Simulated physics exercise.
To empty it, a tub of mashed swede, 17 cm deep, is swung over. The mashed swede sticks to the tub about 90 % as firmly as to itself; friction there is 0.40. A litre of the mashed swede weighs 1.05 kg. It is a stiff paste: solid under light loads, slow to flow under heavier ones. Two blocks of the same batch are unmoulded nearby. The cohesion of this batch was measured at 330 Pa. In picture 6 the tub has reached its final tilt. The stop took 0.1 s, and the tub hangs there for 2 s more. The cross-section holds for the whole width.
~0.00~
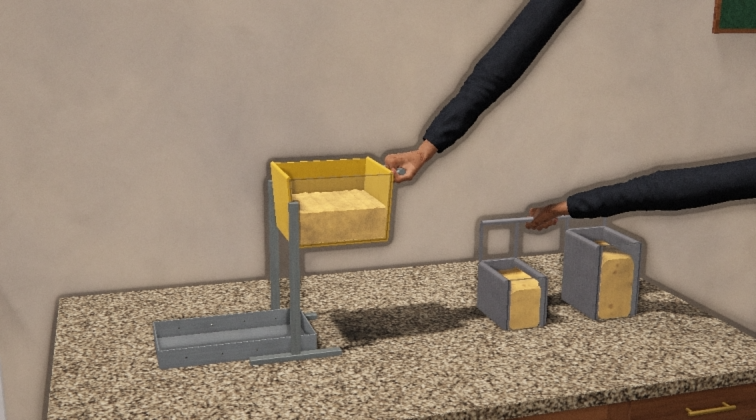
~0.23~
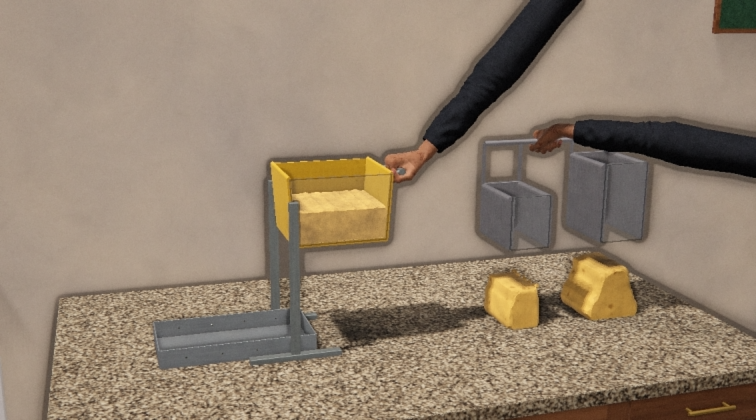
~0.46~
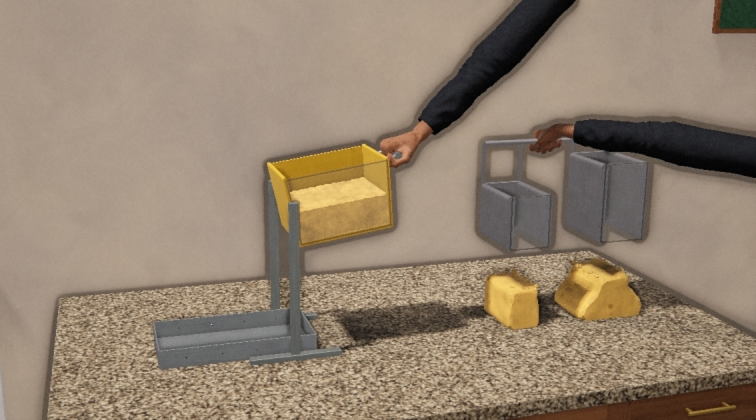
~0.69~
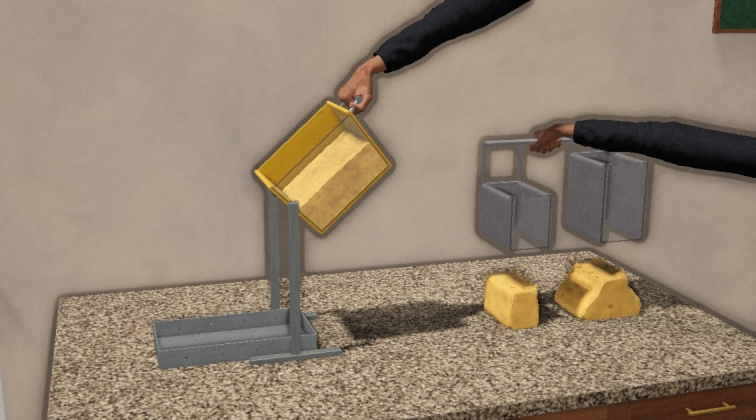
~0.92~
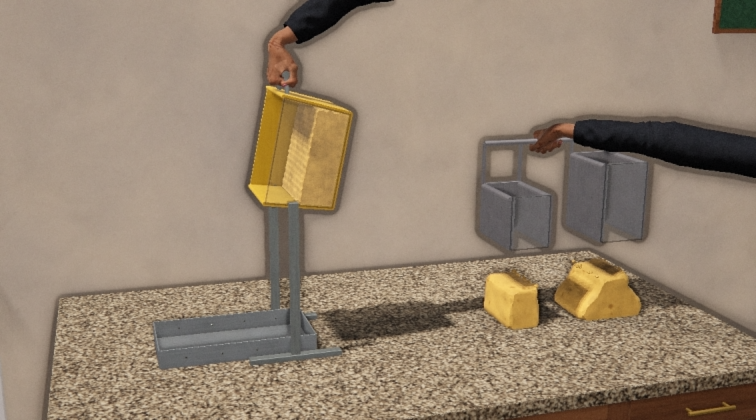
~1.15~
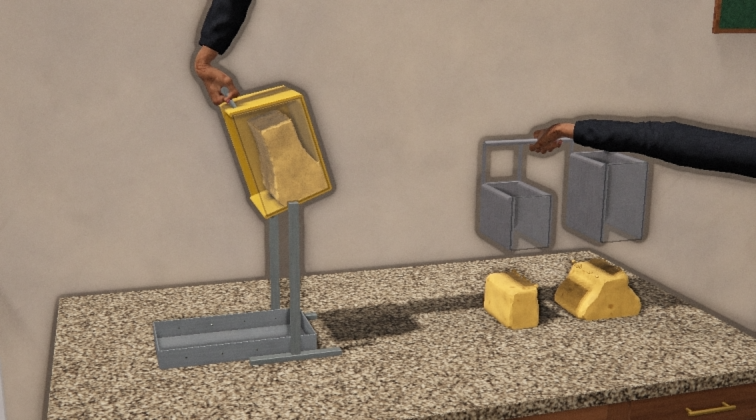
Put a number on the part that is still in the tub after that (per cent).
It comes to some 0 %.
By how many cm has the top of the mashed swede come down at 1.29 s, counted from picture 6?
Some 11 cm.
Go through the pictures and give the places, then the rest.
The first frame shows handle-side rim at (390, 173), tilt 0 degrees; top of the mashed swede at (295, 213); blocks stand 12 cm, 19 cm (left to right).
The second frame shows handle-side rim at (390, 173), tilt 0 degrees; top of the mashed swede at (295, 213); blocks stand 12 cm, 15 cm (left to right).
The third frame shows handle-side rim at (386, 160), tilt 8 degrees; top of the mashed swede at (382, 194); blocks stand 12 cm, 13 cm (left to right).
The fourth frame shows handle-side rim at (348, 114), tilt 42 degrees; top of the mashed swede at (366, 144); blocks stand 12 cm, 13 cm (left to right).
The fifth frame shows handle-side rim at (283, 99), tilt 78 degrees; top of the mashed swede at (321, 111); blocks stand 12 cm, 13 cm (left to right).
The sixth frame shows handle-side rim at (232, 117), tilt 107 degrees; top of the mashed swede at (287, 122); blocks stand 12 cm, 13 cm (left to right).
After 1.29 s, the tub is at 107 degrees and holds 72 %.
After 1.46 s, the tub is at 107 degrees and holds 35 %.
After 1.63 s, the tub is at 107 degrees and holds 22 %.
After 1.80 s, the tub is at 107 degrees and holds 0 %.
After 3.15 s, at the end, the tub is at 107 degrees and holds 0 %.
